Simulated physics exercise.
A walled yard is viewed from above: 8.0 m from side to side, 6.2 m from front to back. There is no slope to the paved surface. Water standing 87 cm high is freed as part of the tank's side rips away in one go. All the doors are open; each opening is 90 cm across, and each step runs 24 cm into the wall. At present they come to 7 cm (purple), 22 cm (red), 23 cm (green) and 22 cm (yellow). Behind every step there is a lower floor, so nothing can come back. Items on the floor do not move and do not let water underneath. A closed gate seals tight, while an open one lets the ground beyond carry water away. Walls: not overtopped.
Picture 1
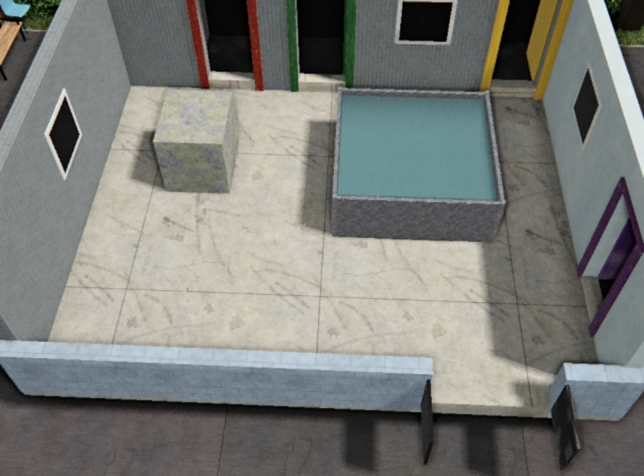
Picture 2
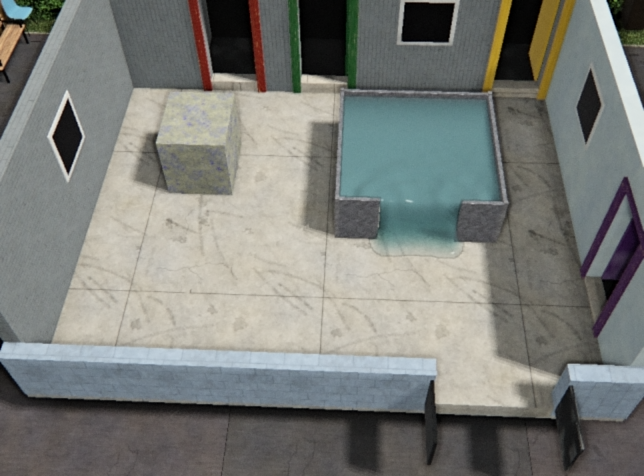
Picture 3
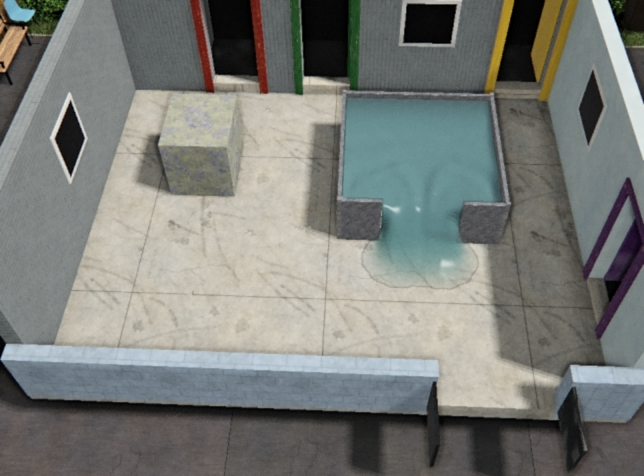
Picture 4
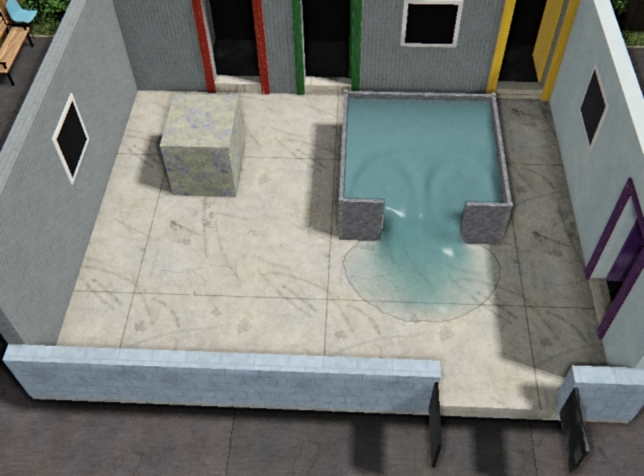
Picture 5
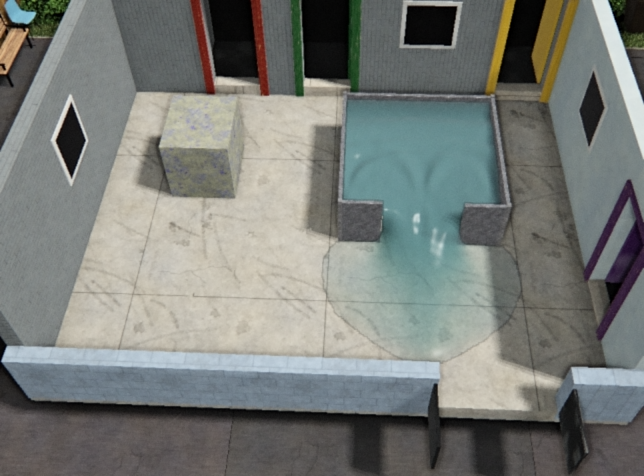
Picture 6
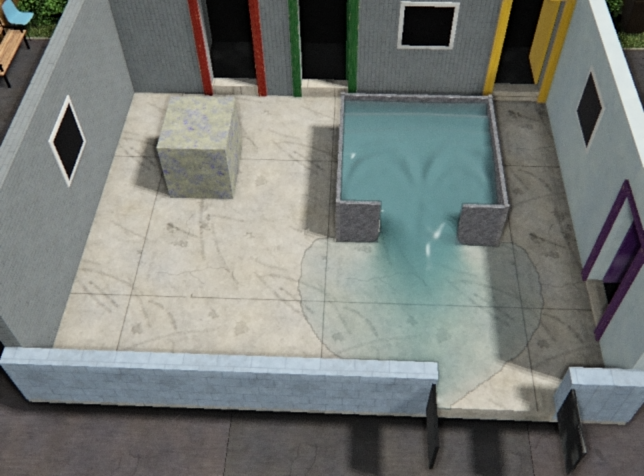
The clip shows a walled yard from above, where part of the front side of a water-filled tank gives way and water pours through the gap, spreading in a widening, thinning sheet across the pale floor toward the viewer.
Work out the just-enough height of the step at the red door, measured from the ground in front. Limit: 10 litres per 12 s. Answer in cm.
It works out at roughly 6 cm.
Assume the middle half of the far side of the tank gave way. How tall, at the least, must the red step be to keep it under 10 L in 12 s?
Then it needs around 13.0 cm.
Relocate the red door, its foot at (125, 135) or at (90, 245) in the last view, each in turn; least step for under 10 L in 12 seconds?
Minimums: About 11.0 cm and 10.5 cm.
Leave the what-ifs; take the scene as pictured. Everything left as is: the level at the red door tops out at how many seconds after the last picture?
It peaks around 8.0 s.
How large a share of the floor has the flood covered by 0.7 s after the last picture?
About 25 per cent.
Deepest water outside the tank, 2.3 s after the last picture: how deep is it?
Max depth: Around 32 cm.
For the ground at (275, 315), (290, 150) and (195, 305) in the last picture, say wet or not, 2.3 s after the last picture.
Listed order - soaked through, unwetted, soaked through.
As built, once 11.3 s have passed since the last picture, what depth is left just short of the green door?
Some 3.5 cm.
Then, 0.7 s after the last picture water covers 25 % of the floor, deepest (52 cm) near (418, 248); it has not reached the red door.
Then, 2.3 s after the last picture water covers 40 % of the floor, deepest (32 cm) near (398, 378); it has not reached the red door.
Then, 11.3 s after the last picture water covers 100 % of the floor, deepest (12 cm) near (354, 118); 7 cm at the red door, 0 litres in over its 22 cm step.
At the red door as built, the water peaked near 9 cm, 8.1 s after the last picture.
Run again over the same 12 s with other heights there, 16 litres in over 5.5 cm, 4 litres over 7.5 cm. The limit of 10 litres is kept from about 6 cm up.
